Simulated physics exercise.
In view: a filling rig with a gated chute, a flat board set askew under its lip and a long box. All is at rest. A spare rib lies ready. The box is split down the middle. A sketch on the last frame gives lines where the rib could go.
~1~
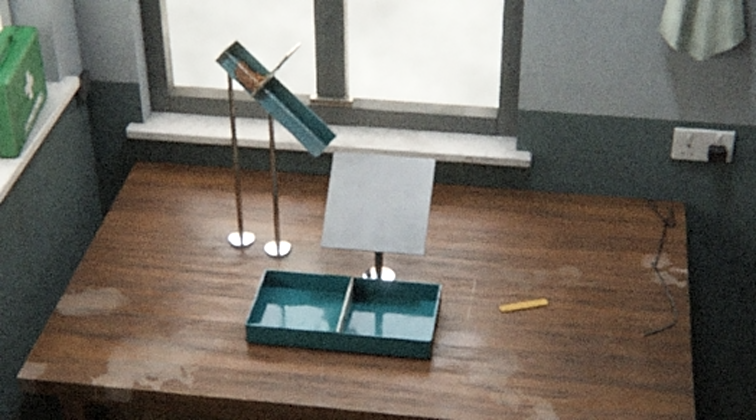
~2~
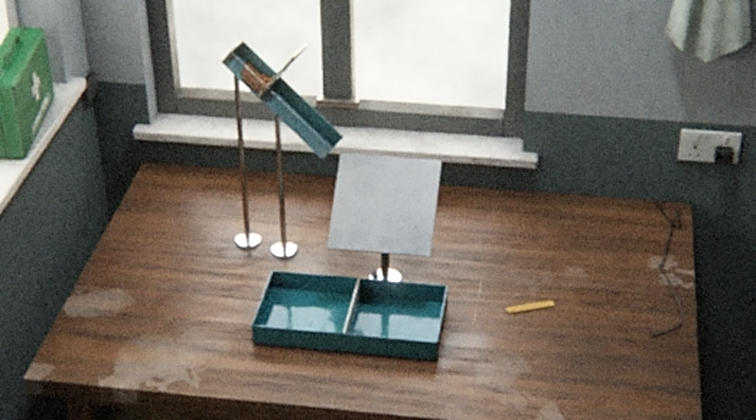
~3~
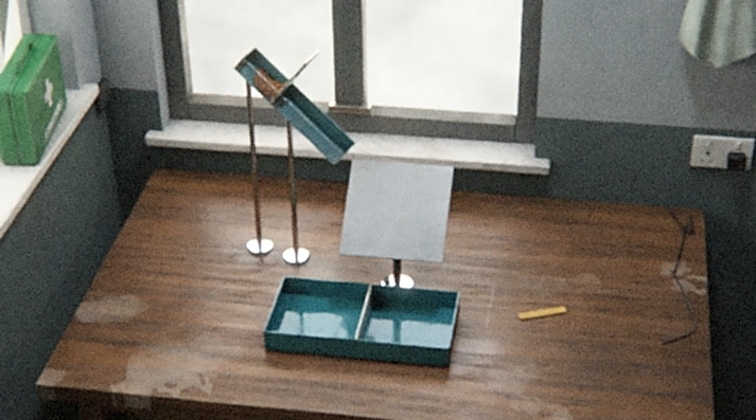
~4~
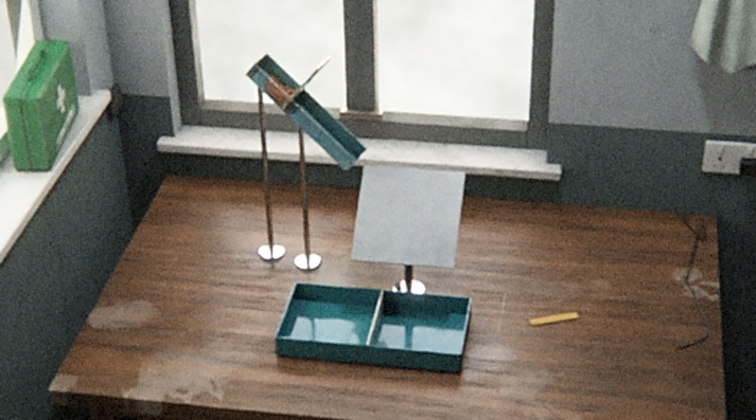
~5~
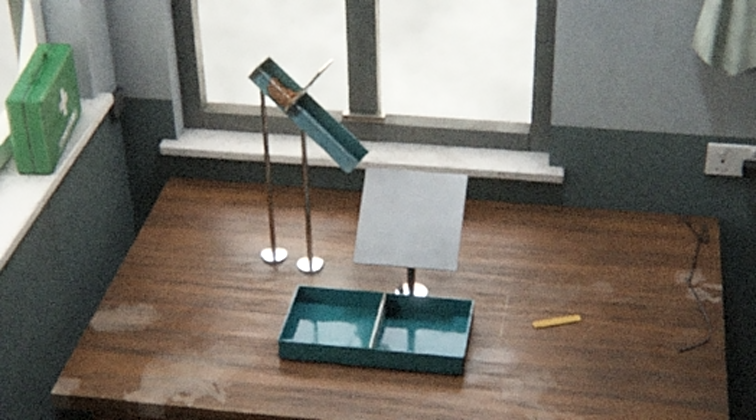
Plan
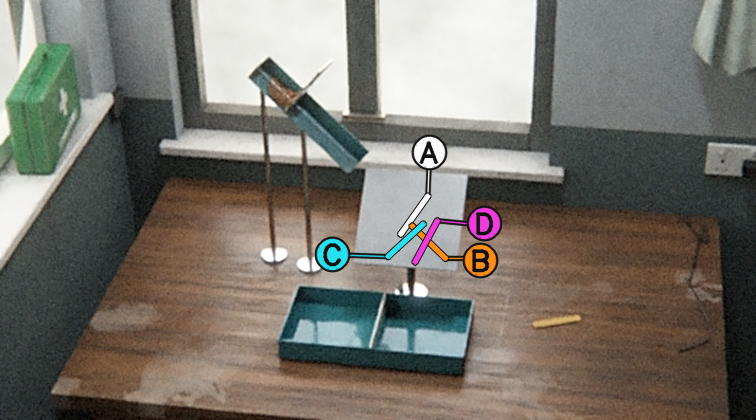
A wooden table by a window held a sloping teal chute on two thin stands, a tilted pale board and a divided teal box; nothing on it moved while the view drifted slightly.
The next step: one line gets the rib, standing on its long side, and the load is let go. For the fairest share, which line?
The best line is A.
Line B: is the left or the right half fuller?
Right.
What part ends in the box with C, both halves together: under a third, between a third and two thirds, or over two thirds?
Over two thirds.
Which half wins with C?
More lands on the left.
On the marked copy, line A from (427, 196) to (400, 234); line B from (412, 225) to (445, 258); line C from (423, 223) to (387, 256); line D from (437, 220) to (415, 262).
Choosing A, of what is caught, close to half in the left half, close to half in the right.
Choosing B, of what is caught, a small share in the left half, all but a few in the right.
Choosing C, of what is caught, the bulk in the left half, a small share in the right.
Choosing D, of what is caught, a small share in the left half, the bulk in the right.
